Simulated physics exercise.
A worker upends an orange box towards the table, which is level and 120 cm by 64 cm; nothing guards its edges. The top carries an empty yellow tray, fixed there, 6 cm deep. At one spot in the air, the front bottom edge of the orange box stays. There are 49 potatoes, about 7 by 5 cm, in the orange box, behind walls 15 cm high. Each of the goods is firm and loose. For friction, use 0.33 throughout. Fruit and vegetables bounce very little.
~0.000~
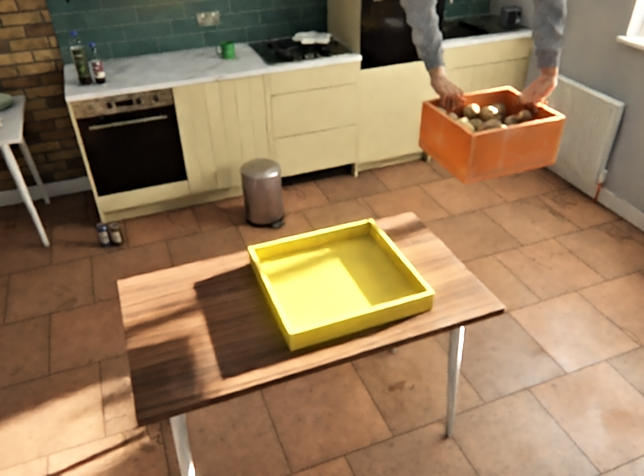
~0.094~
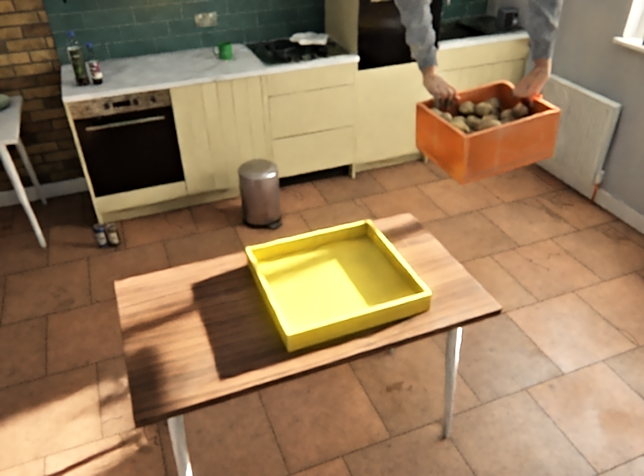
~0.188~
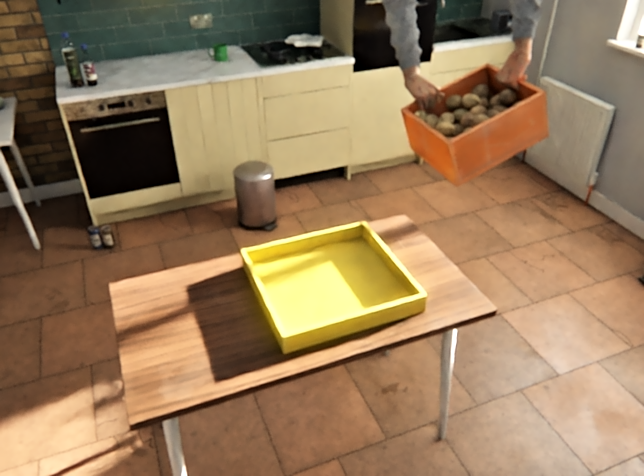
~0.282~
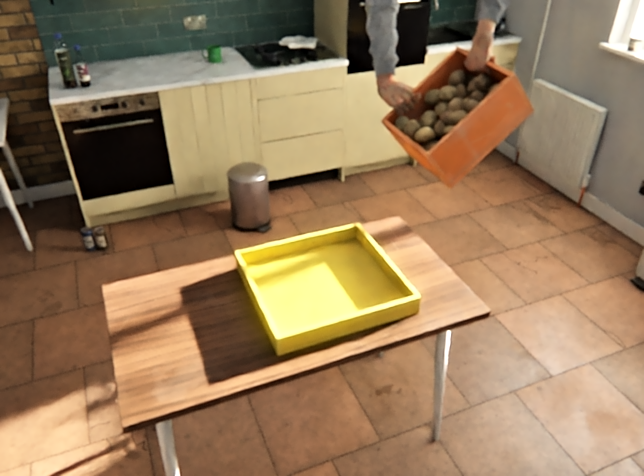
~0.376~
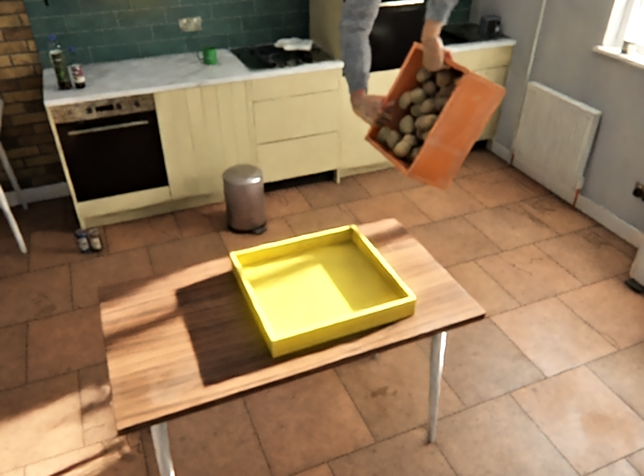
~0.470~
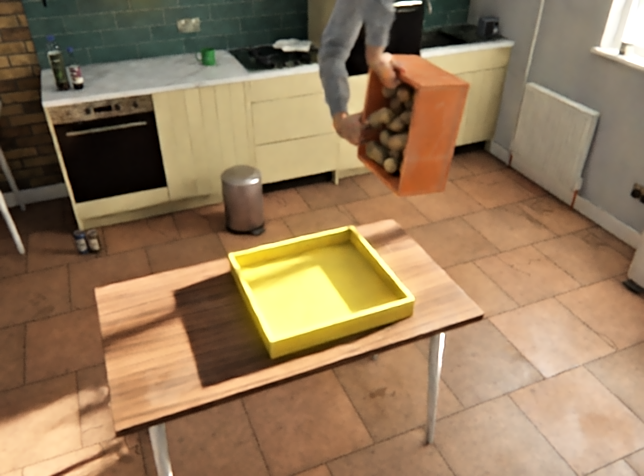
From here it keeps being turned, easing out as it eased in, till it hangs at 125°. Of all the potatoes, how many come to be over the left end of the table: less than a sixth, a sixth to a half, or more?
Result: Fewer than a sixth of the potatoes over the left end of the table.
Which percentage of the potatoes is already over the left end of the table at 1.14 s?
0 %.
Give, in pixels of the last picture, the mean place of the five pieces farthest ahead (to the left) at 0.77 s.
Their mean place is roughly (280, 276) in the last picture.
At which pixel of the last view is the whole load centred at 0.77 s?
Somewhere near (336, 239) in the last picture's pixels.
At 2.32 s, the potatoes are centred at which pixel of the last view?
Somewhere around (289, 286) in pixels.
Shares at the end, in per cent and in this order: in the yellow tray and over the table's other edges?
90 and 5 %.
After 0.77 s, tilt 125°; 8 still in the orange box, 14 in the yellow tray, 4 on the table top outside the tray and 23 in the air.
After 1.14 s, tilt 125°; 44 in the yellow tray and 5 on the table top outside the tray.
After 1.65 s, tilt 125°; 45 in the yellow tray, 1 on the table top outside the tray and 3 over the table's other edges.
Final count (at 2.32 s), 45 in the yellow tray, 1 on the table top outside the tray and 3 over the table's other edges. Asked share, 0 of 49, 0 per cent.
